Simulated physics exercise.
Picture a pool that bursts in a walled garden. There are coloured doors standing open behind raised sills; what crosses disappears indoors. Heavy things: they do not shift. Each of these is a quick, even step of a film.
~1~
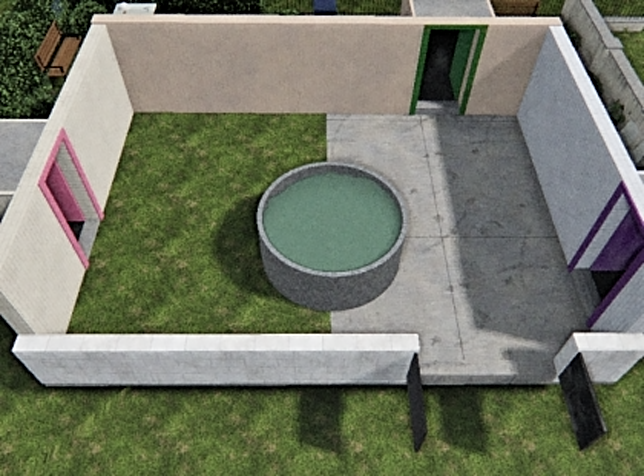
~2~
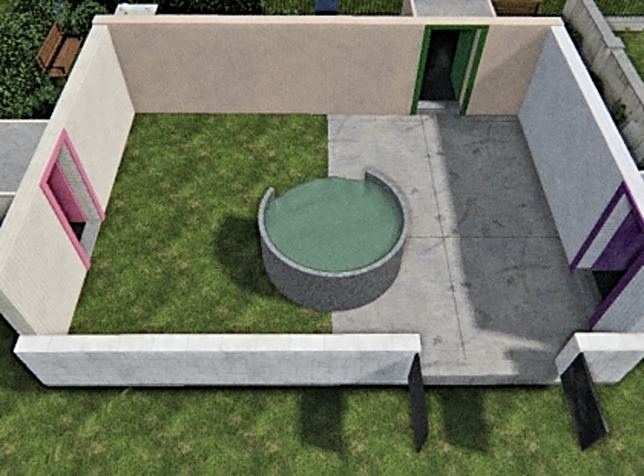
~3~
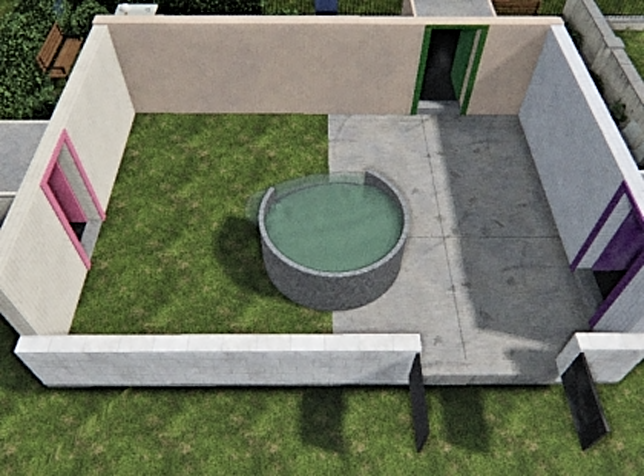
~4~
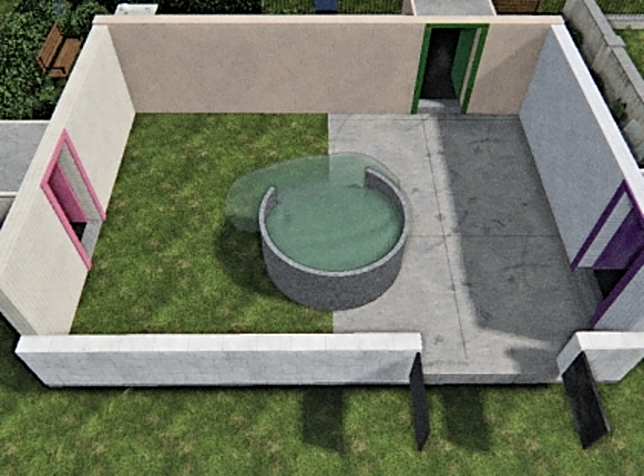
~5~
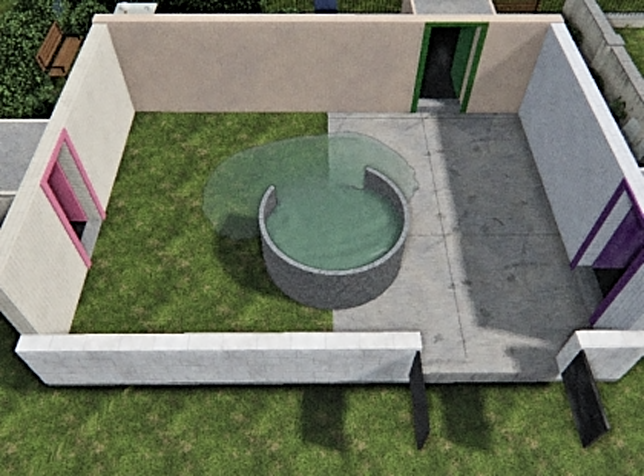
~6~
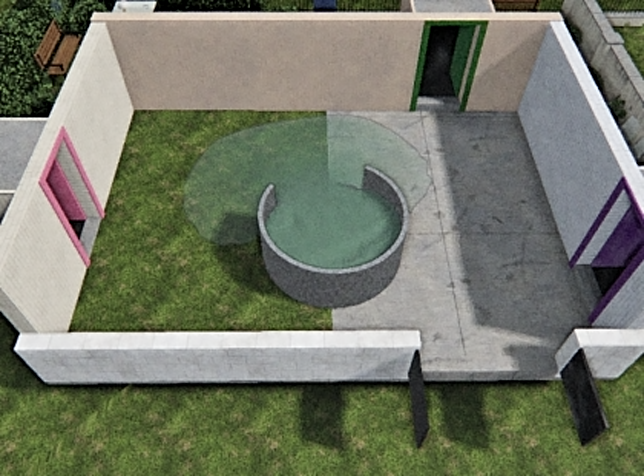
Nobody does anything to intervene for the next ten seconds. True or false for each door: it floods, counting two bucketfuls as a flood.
Green door - false; purple door - false; pink door - true.
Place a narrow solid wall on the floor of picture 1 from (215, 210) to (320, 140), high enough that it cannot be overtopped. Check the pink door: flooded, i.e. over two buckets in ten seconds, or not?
Well, the pink door misses the limit, I'd say.
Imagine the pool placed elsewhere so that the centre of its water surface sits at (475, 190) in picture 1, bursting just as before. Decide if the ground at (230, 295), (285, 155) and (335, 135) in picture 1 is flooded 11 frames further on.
One after the other: Free of water, wet, flooded.
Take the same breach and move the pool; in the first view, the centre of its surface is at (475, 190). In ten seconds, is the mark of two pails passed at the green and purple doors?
My reading is that the green door tops the mark while the purple door remains below the mark.
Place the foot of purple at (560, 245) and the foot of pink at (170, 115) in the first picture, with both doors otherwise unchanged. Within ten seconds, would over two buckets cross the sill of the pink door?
Checking it alone, the pink door overshoots.
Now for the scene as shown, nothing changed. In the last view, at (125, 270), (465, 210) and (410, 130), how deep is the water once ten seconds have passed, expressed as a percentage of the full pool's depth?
Taking the places in turn, I get roughly 10, 6 and 4 percent.
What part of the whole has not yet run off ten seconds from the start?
Around 88 parts in a hundred.
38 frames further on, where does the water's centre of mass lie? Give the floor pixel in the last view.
I'd point to (304, 201).
A moment on, water covers 35 % of the floor; the green door wet at the sill, nothing in, the purple door not reached, the pink door not reached.
Next, water covers 45 % of the floor; the green door wet at the sill, nothing in, the purple door not reached, the pink door not reached.
Then, water covers 55 % of the floor; the green door wet at the sill, nothing in, the purple door not reached, the pink door wet at the sill, nothing in.
Later, water covers 90 % of the floor; the green door wet at the sill, nothing in, the purple door wet at the sill, nothing in, the pink door over two buckets in.
In the end, water covers 100 % of the floor; the green door wet at the sill, nothing in, the purple door wet at the sill, nothing in, the pink door over two buckets in.
